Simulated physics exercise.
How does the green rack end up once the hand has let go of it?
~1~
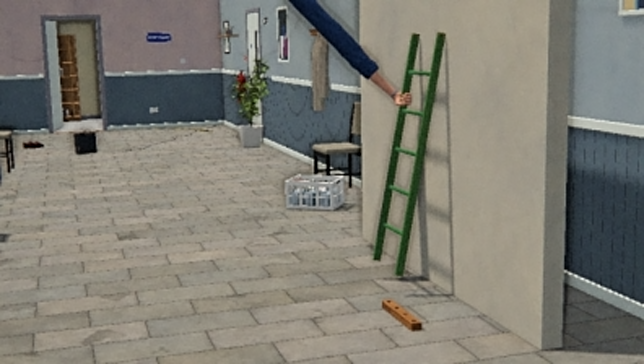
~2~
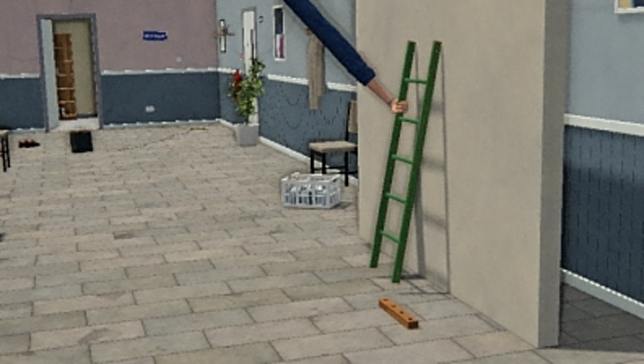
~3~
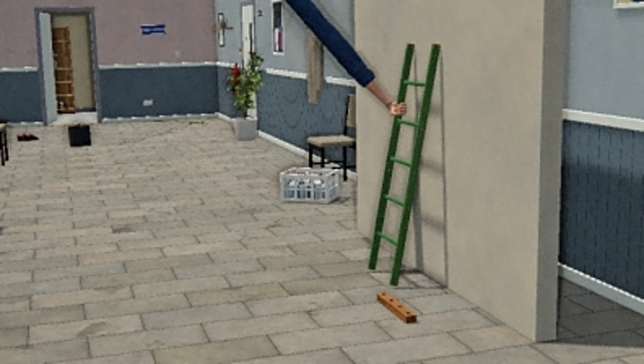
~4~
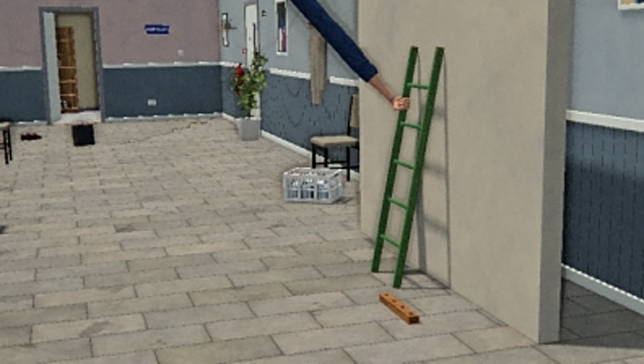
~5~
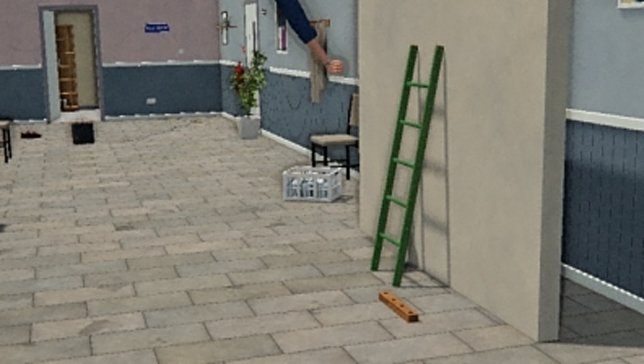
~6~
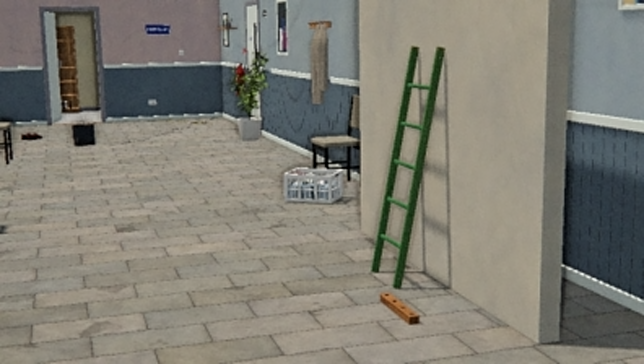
It stays up, still leaning against the pale wall after the hand has gone.
